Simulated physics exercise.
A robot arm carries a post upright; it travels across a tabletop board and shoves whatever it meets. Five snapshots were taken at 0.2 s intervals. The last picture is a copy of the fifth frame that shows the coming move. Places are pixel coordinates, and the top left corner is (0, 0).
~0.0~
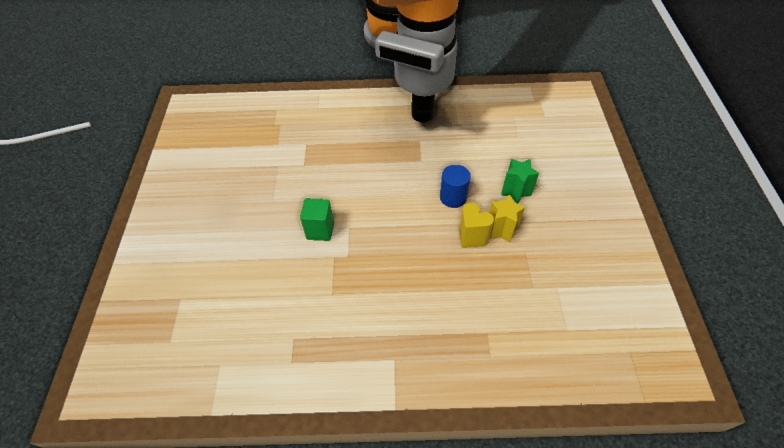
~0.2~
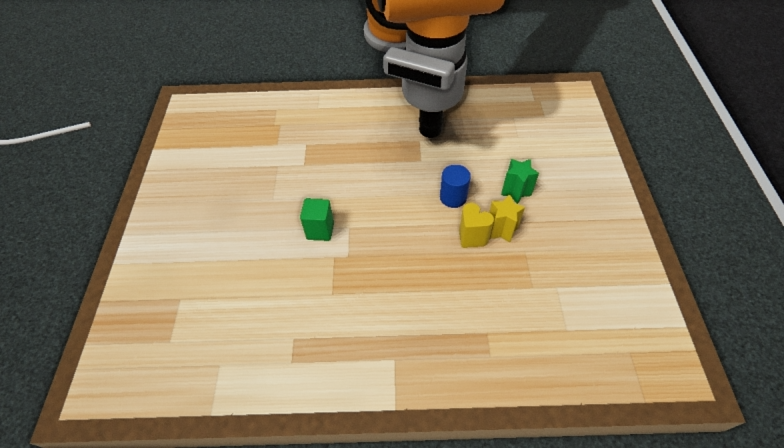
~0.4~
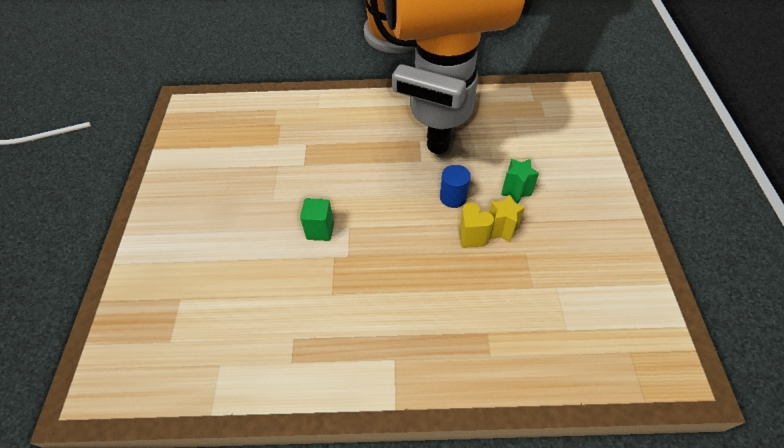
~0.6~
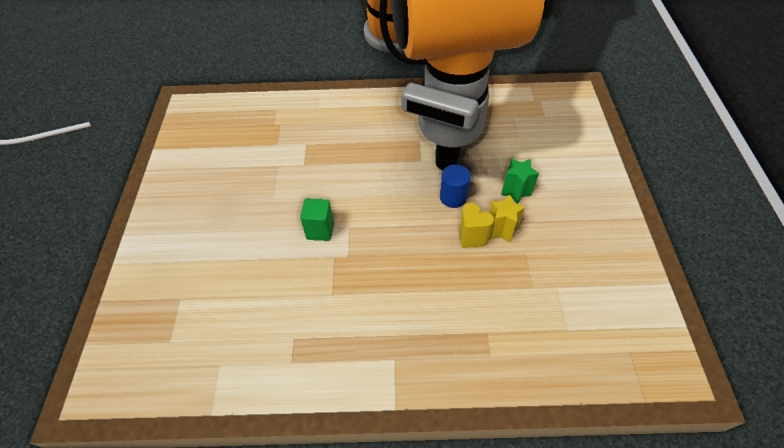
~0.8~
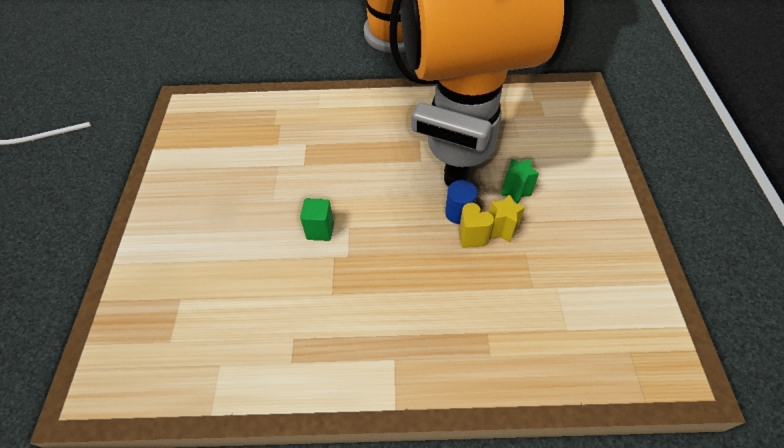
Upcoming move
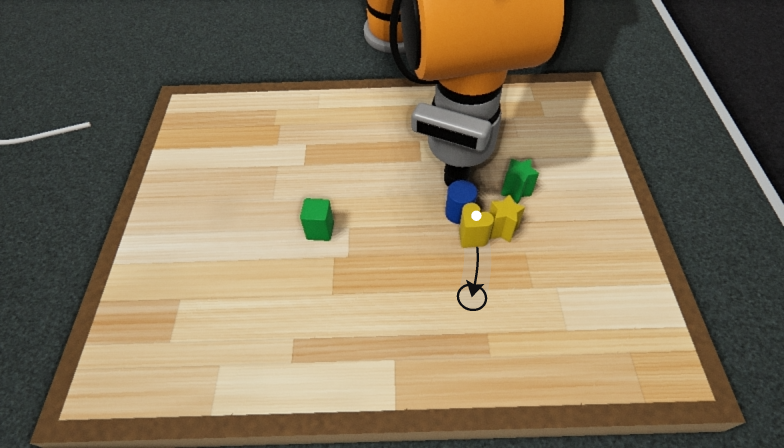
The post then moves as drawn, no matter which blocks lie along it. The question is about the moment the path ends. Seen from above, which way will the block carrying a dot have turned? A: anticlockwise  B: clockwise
(A)
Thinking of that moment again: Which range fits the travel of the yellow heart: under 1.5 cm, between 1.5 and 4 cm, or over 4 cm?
Of the three bands, it's over 4 cm.
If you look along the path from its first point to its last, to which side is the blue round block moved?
Side: Right.
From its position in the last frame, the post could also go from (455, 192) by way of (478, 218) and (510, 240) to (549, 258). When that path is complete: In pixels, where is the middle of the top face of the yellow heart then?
Somewhere near (479, 237).
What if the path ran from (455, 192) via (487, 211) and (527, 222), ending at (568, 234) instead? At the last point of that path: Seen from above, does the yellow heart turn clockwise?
I believe not.
The line goes from (455, 192) through (471, 223) and (478, 258) to (472, 297); the dot is on the yellow heart.
What follows on the original path. One third of the way, post (474, 212); blue round block (464, 222); yellow heart (481, 240), turned 75° anticlockwise.
Two thirds of the way, post (480, 249); blue round block (453, 244); yellow heart (484, 267), turned 95° anticlockwise.
At the end, post (474, 288); blue round block (451, 248); yellow heart (482, 310), turned 105° anticlockwise; yellow star-shaped block unmoved.
